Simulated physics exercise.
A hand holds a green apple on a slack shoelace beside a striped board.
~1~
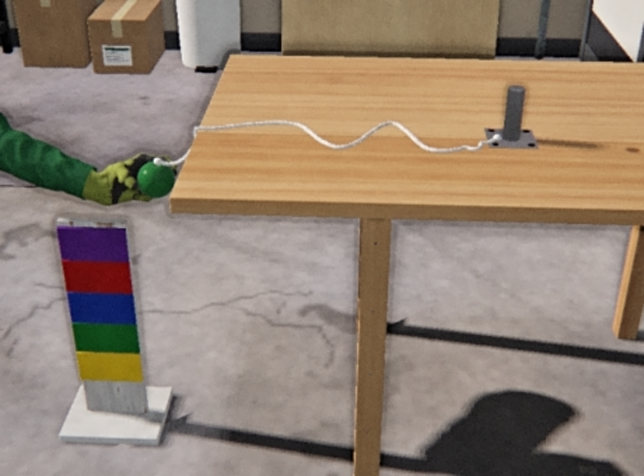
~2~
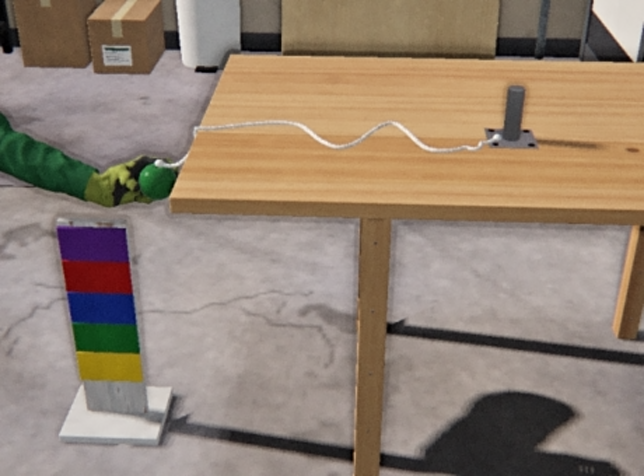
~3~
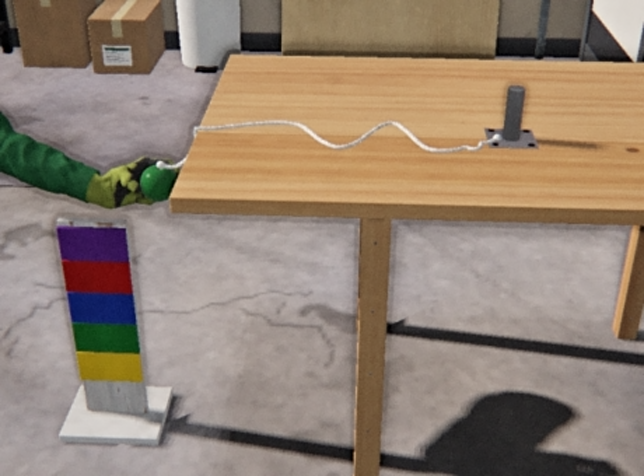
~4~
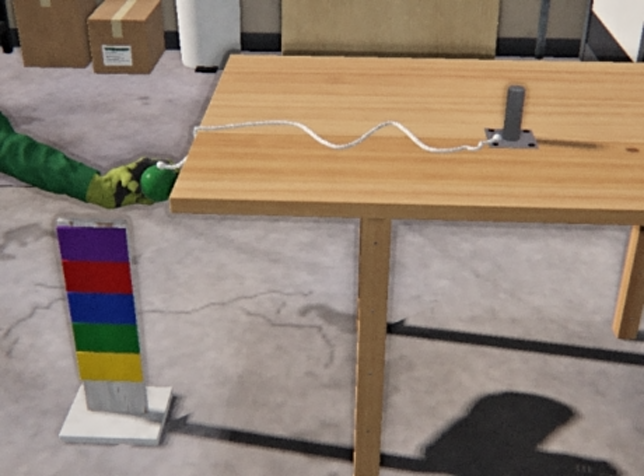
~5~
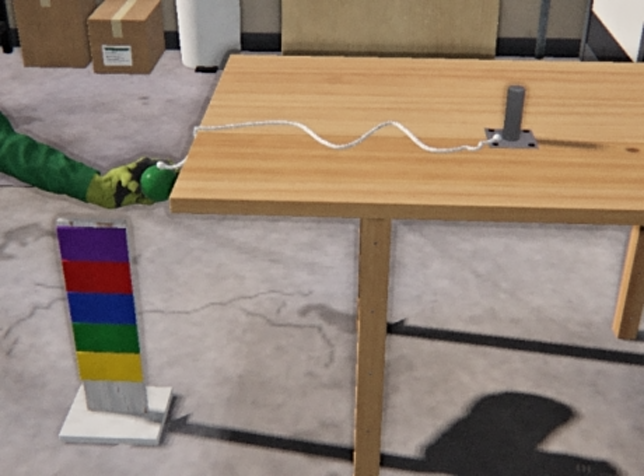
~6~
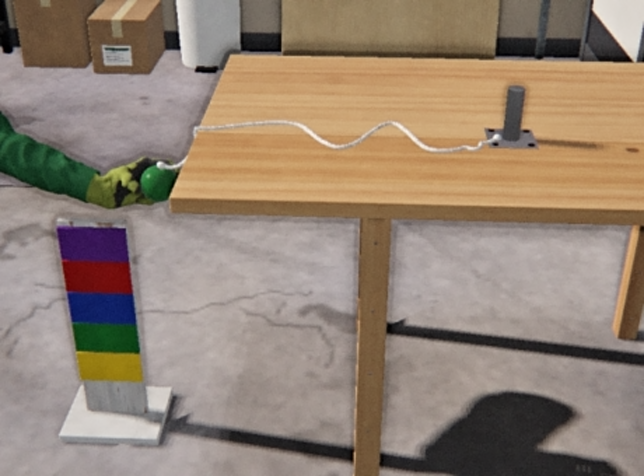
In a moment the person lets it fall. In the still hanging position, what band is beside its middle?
Its centre hangs level with the blue band.
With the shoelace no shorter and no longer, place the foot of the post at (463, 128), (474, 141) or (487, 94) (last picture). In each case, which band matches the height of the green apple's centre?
Green; green; blue.
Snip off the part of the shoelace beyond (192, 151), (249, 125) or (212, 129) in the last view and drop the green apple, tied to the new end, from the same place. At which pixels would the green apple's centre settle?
Roughly (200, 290), (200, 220), (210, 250).
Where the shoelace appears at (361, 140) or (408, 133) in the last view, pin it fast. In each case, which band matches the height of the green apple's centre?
Note: Try 1 purple; try 2 red.
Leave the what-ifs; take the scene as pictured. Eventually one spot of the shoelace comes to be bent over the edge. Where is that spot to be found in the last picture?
You'll find it somewhere near (307, 130).
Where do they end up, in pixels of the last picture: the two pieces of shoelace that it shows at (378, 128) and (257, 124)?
You'll find the first mark at (312, 137) and the second mark at (197, 198).
Soon after, apple near (210, 280); level with red.
After that, apple near (208, 320); level with blue.
In the end, apple near (203, 318); level with blue. Its middle rests at the blue band.
